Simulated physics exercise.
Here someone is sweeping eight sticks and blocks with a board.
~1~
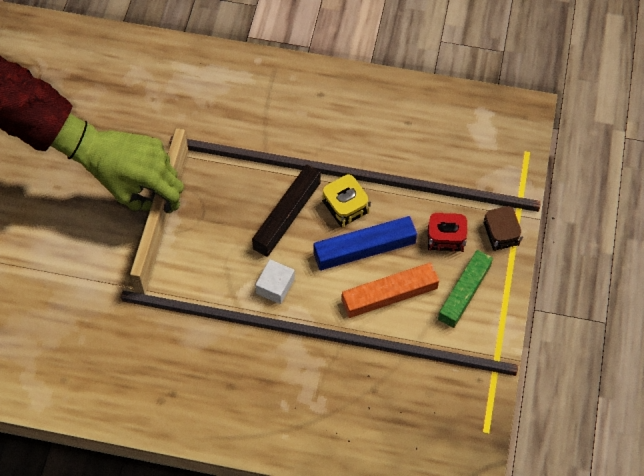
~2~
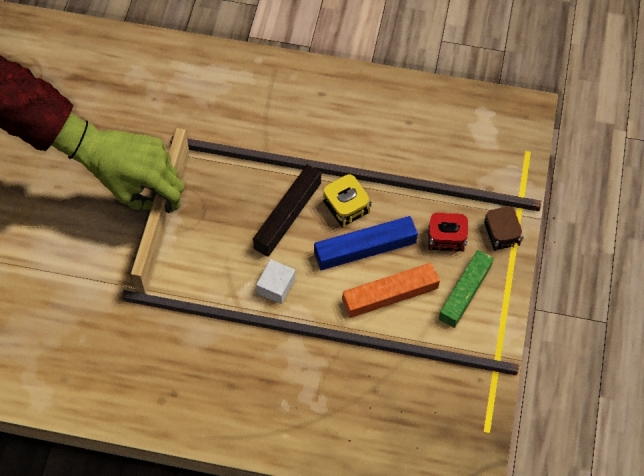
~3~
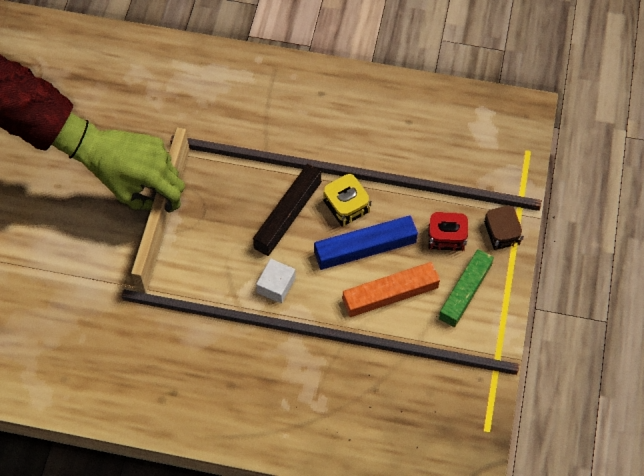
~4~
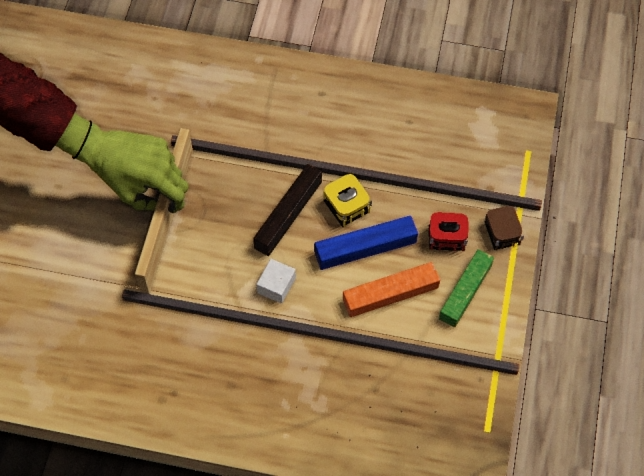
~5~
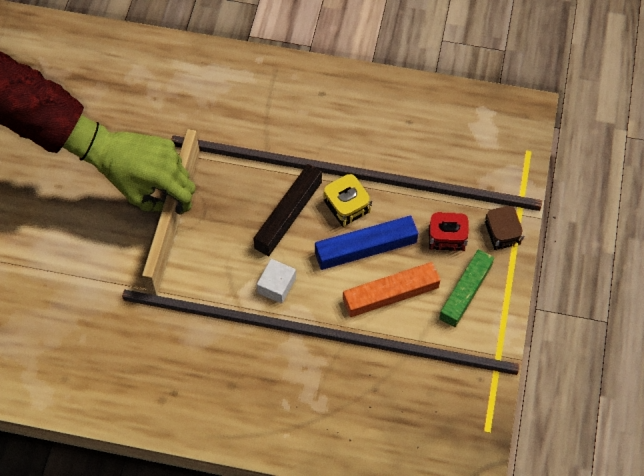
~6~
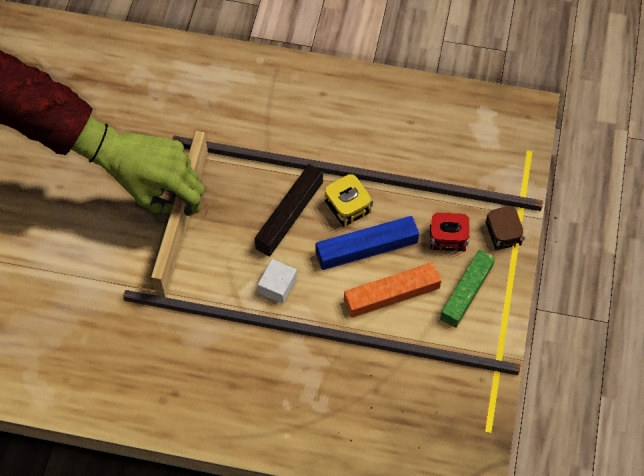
A green-gloved hand in a dark red sleeve grips an upright wooden board at the left of a pale wooden tabletop, seen from above at a slight tilt. Between two dark rails lie black, blue, orange and green sticks, a white block, and yellow, red and brown pieces, with yellow tape crossing at right. The hand, at first still, slides the board slightly rightward, touching nothing, while the pieces and camera stay put.
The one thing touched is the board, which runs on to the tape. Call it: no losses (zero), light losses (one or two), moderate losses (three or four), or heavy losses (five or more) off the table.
Heavy losses.
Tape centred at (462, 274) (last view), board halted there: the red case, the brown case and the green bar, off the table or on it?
OK, so the red case comes off, the brown case comes off, and the green bar? It comes off.
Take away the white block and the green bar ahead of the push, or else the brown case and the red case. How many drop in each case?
That makes 5 fallen, then 4 fallen in the other try.
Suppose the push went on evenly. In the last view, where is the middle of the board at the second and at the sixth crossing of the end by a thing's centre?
At roughly (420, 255), then roughly (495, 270).
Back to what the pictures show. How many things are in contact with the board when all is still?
At rest, 2 are in contact.
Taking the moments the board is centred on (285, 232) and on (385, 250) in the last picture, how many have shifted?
At that stage 2; at the next, 8.
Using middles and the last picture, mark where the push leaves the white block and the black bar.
White block: (519, 328); black bar: (524, 251).
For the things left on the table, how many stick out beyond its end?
It totals 1.
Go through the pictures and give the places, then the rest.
Brown case (503, 229); green bar (466, 289); red case (447, 233); board (161, 210); tape (508, 284), in the first picture.
Green bar (466, 288); orange bar (391, 290), in the second picture.
Red case (448, 232); yellow case (347, 200), in the third picture.
Brown case (504, 228); board (165, 210), in the fourth picture.
Green bar (467, 288); black bar (289, 210), in the fifth picture.
Brown case (505, 228); green bar (468, 288); red case (449, 232); board (181, 213); tape (510, 283), in the sixth picture.
Soon after, none off yet; brown case at rest near (505, 228); green bar at rest near (468, 288); red case at rest near (449, 232).
After that, one off so far; brown case on its side near (563, 243); green bar displaced a little near (493, 299); red case displaced well along near (530, 224).
In the end, the number that fall off is five or more; gone, yellow case, blue stick, orange bar, red case, green bar and brown case.
